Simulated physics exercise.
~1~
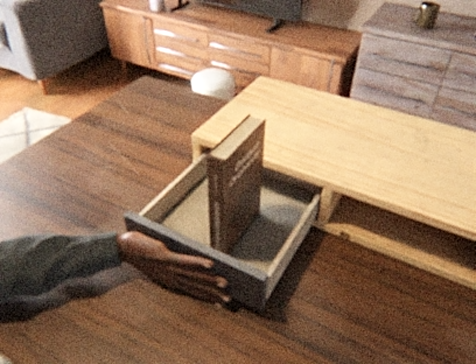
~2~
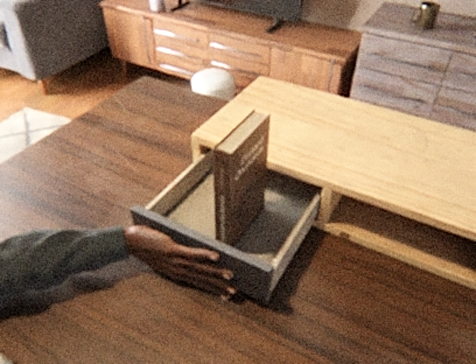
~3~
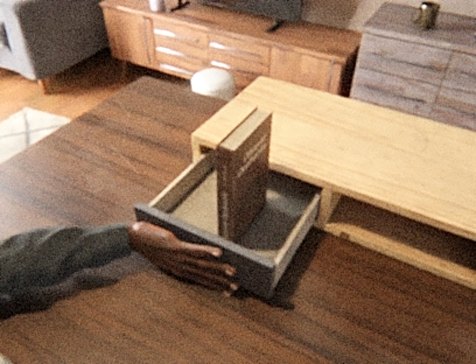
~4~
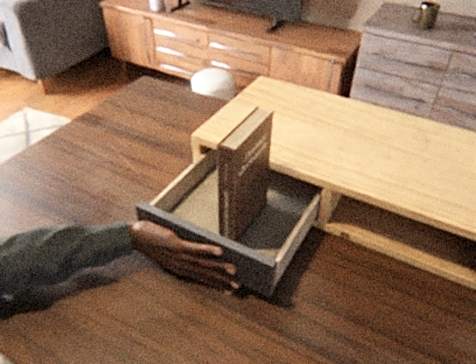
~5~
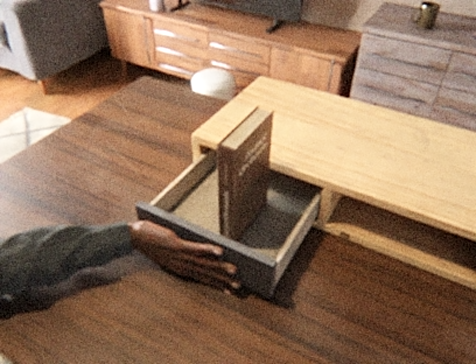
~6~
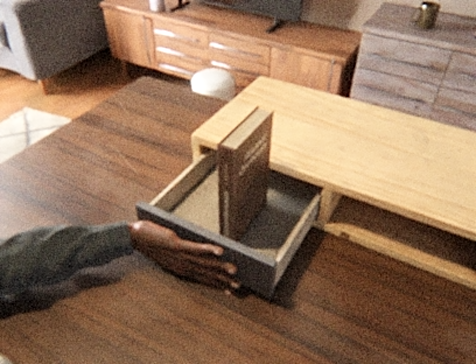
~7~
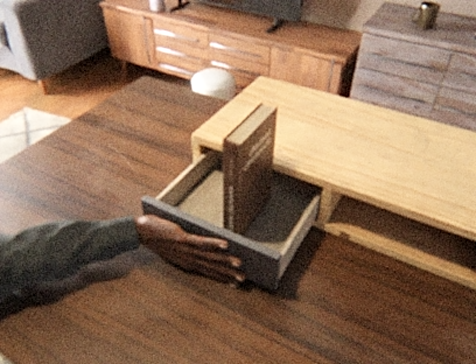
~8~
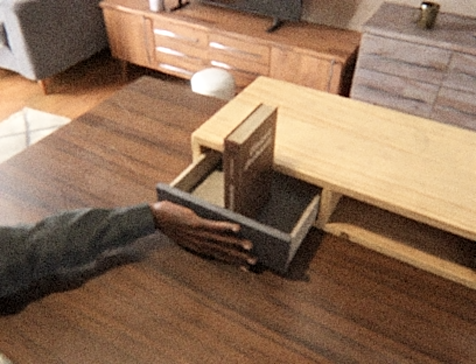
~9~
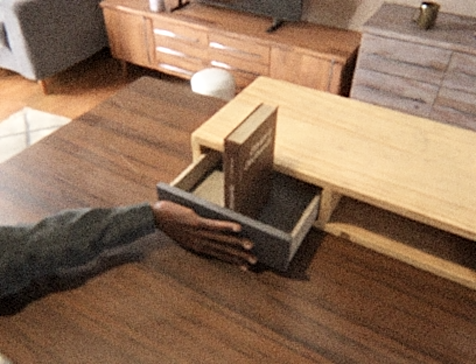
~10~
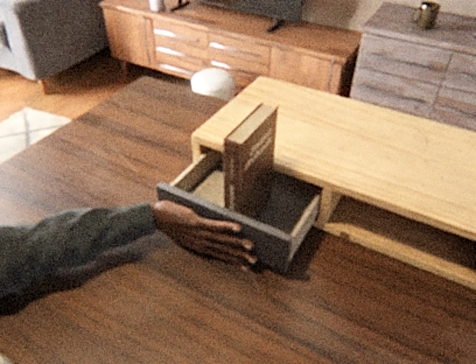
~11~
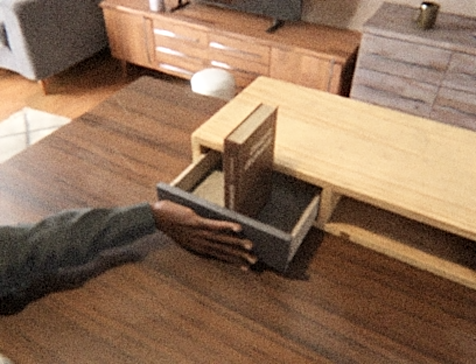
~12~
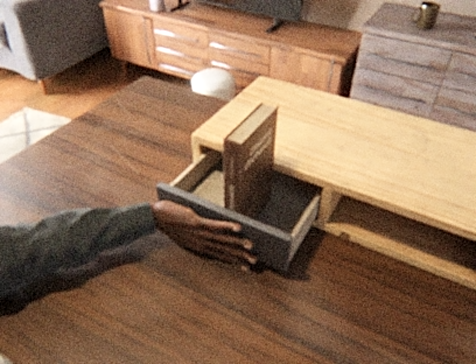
A hand in a dark sleeve pushed a small grey drawer holding an upright brown book toward a low wooden chest, moving it a little, pausing, then nudging it slightly farther in before it stopped, still partly open with the book standing.
